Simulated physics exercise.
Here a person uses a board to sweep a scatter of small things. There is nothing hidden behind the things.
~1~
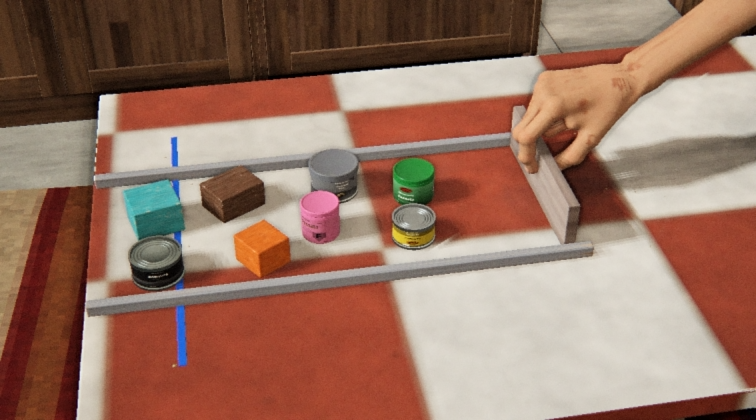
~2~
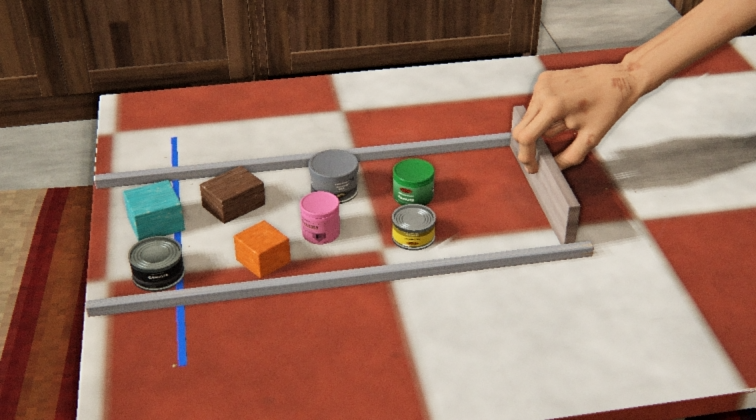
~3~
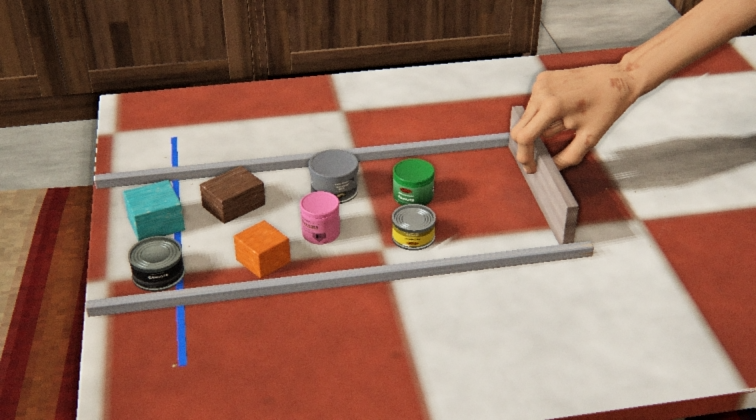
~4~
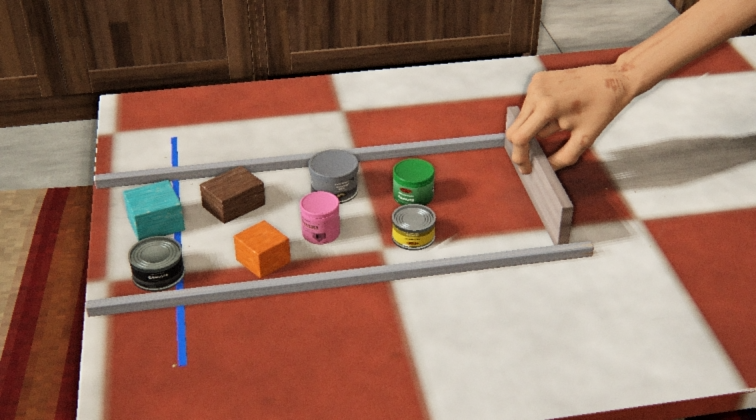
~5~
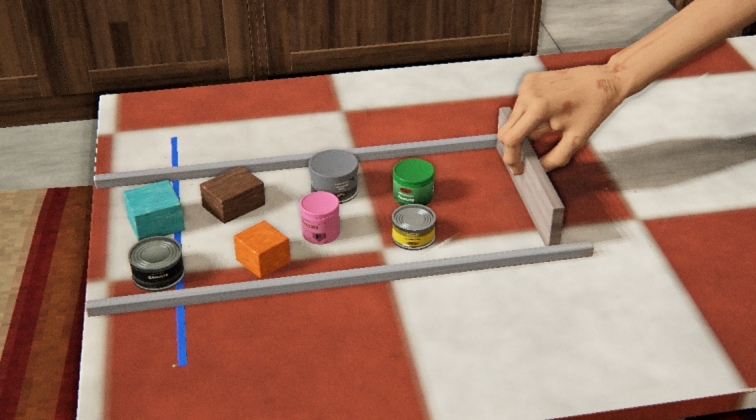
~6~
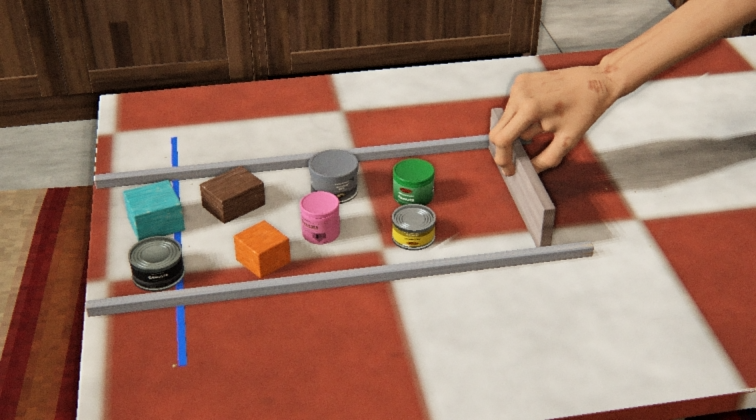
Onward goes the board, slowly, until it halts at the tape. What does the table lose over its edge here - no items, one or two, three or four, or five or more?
It loses one or two items.
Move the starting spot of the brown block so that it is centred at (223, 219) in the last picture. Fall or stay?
In the end the brown block ends up on top.
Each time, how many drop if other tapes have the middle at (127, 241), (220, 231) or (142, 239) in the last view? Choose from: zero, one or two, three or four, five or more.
One after another: Three or four, no fall at all, 3 or 4.
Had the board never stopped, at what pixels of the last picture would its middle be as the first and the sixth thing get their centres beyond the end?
The middle is near (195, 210) first and near (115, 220) after.
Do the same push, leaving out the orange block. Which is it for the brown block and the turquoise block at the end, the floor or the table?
Looking at the two, the brown block stays up top and the turquoise block ends up below.
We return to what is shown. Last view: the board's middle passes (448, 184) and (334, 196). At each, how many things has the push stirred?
I count 0 first and 4 after.
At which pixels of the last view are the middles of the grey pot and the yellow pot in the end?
They end up close to (150, 184) and (156, 252).
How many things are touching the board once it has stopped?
In contact: 4.
Early on, none off yet; turquoise block at rest near (154, 211); black tin at rest near (157, 264); brown block at rest near (233, 194).
Finally, the number that fall off is one or two; lost, turquoise block.
